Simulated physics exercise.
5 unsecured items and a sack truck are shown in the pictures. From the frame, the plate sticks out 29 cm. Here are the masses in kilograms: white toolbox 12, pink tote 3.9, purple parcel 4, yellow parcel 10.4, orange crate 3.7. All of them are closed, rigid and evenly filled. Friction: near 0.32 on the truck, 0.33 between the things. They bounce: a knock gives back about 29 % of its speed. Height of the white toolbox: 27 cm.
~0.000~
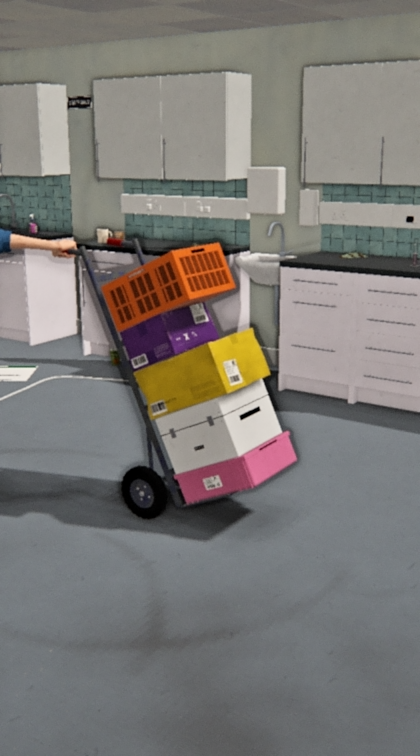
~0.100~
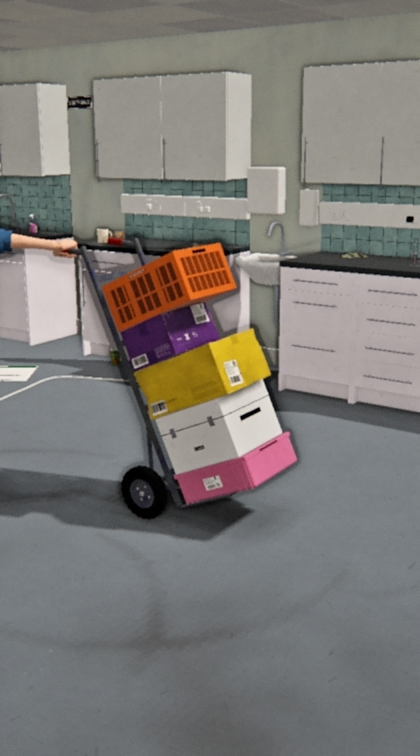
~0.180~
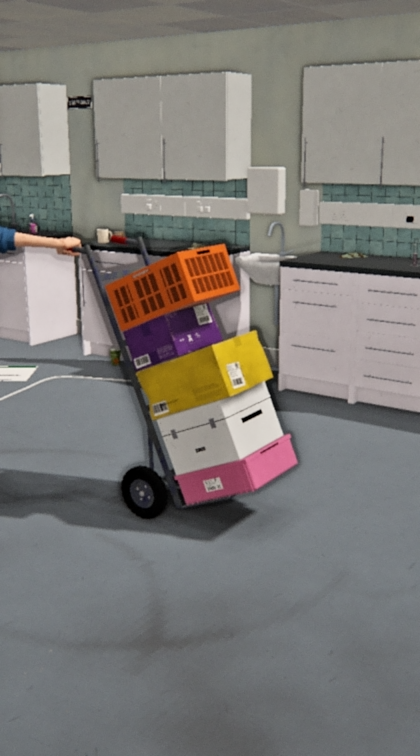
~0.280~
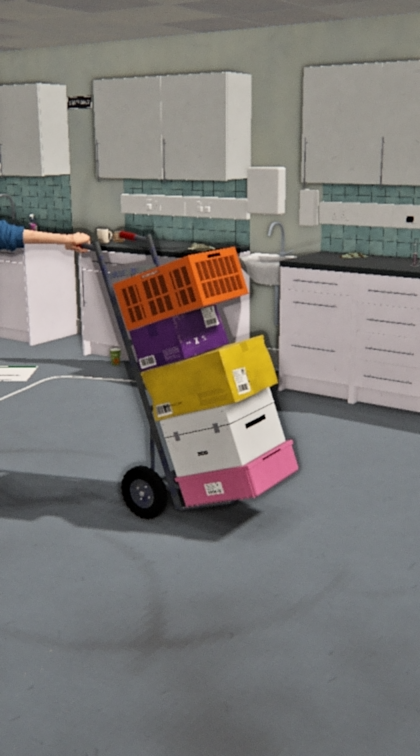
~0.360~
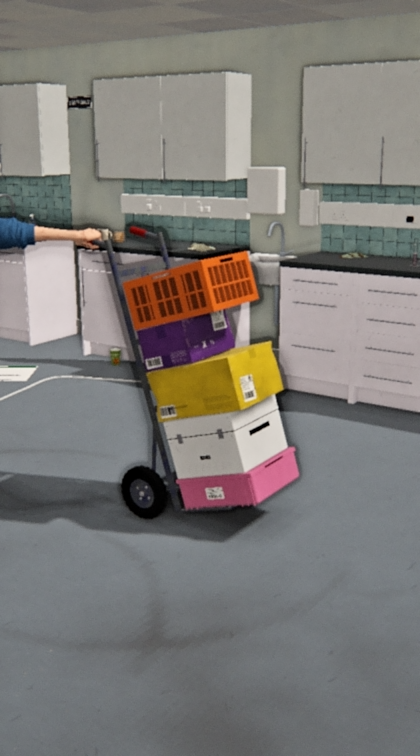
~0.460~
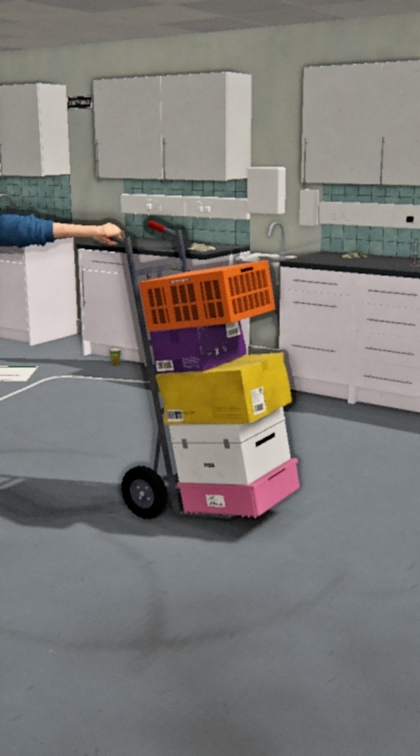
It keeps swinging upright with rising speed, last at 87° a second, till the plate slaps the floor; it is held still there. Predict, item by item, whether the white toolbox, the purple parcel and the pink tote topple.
In the end the white toolbox never tips. The purple parcel never tips. The pink tote never tips.
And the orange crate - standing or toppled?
Well, the orange crate tumbles down.
Around 0.86 s, truck upright; purple parcel tipped 5° against what carries it near (251, 359); white toolbox tipped 5° against what carries it near (246, 459); pink tote tipped 5° against what carries it near (241, 499).
Around 1.46 s, truck upright; orange crate now dropped from the stack; purple parcel shifted 8 cm near (239, 358); white toolbox shifted 2 cm near (242, 458).
Finally (2.5 s), dropped from the stack and tipped over, orange crate; the other 4 still in place (within 10 cm). Final places as that camera would see them, white toolbox near (242, 459), purple parcel near (238, 358).
